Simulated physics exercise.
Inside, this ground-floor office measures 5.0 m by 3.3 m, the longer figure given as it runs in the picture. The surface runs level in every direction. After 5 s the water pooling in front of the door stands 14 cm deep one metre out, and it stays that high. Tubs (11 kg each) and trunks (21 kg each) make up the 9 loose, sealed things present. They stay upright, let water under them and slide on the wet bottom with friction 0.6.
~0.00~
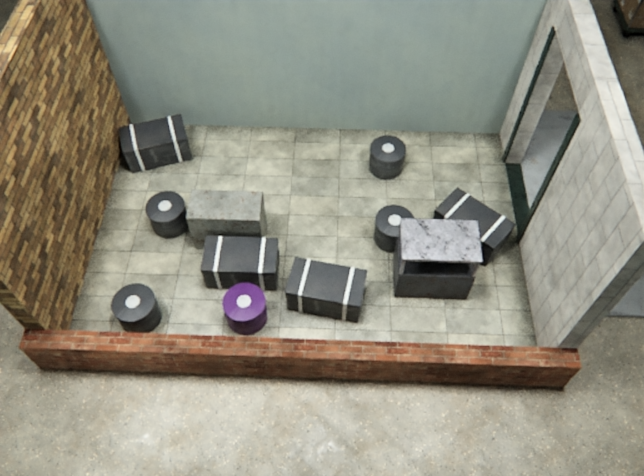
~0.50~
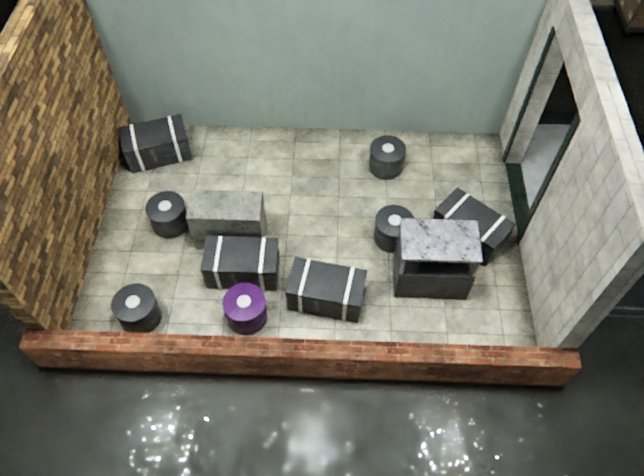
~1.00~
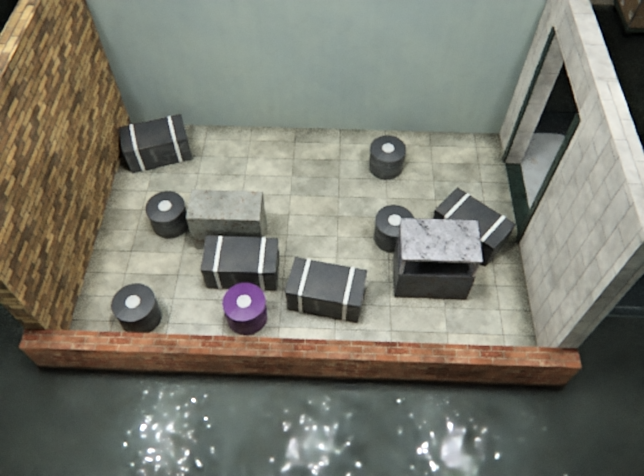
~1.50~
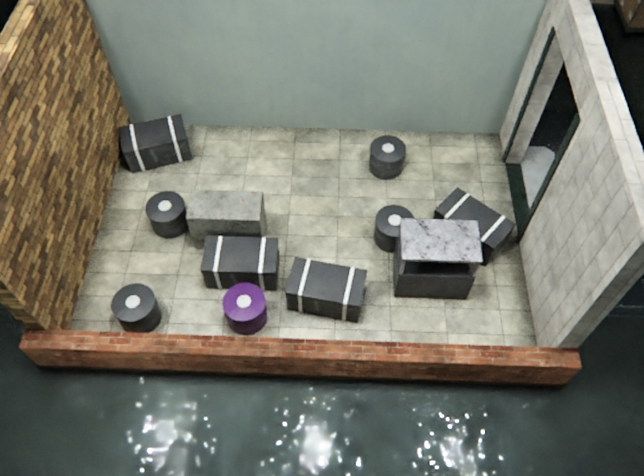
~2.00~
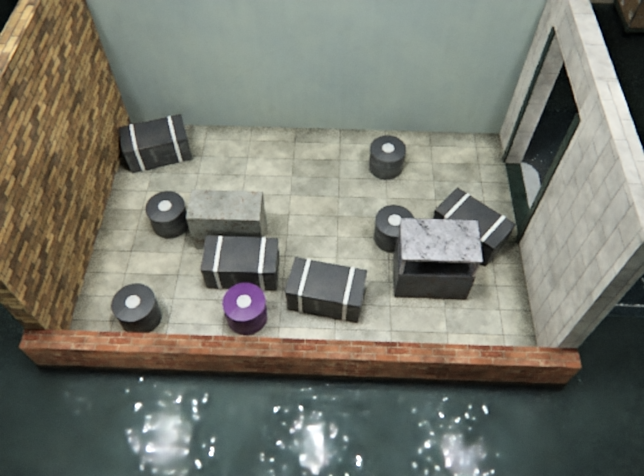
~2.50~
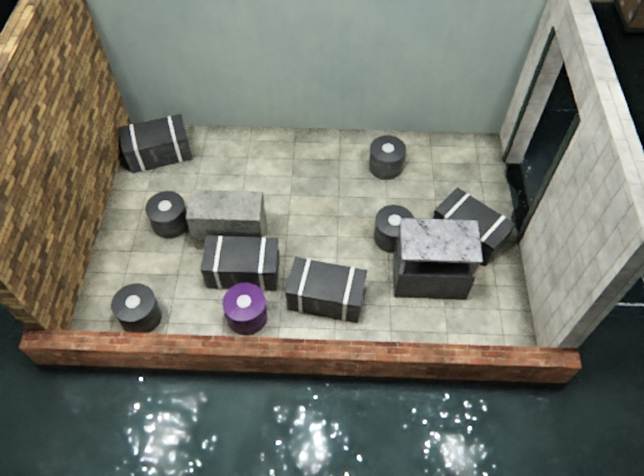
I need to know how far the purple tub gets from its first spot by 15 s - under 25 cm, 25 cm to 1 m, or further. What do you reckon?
Stays close by.
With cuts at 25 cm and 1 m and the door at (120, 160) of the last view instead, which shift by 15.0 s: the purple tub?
Under that change the purple tub keeps its spot.
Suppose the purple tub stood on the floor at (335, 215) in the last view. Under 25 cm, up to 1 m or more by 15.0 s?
Here it is nearly still.
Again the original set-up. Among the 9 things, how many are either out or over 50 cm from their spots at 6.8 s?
The answer is 0.
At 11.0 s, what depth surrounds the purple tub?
I'd say around 1 cm.
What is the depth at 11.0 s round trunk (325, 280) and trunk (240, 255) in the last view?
Close to 3 and 3 centimetres.
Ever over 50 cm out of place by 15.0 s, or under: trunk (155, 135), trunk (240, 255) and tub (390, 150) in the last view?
In turn: Beyond, within, beyond.
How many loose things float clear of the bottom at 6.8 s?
The number is 0.
After 3.5 s the purple tub is near (244, 302), 0.0 m from its start, aground; 0 afloat.
After 6.8 s the purple tub is near (244, 302), 0.0 m from its start, aground; 0 afloat.
After 11.0 s the purple tub is near (244, 302), 0.0 m from its start, aground; 1 afloat.
After 15.0 s the purple tub is near (244, 301), 0.0 m from its start, afloat; 4 afloat.
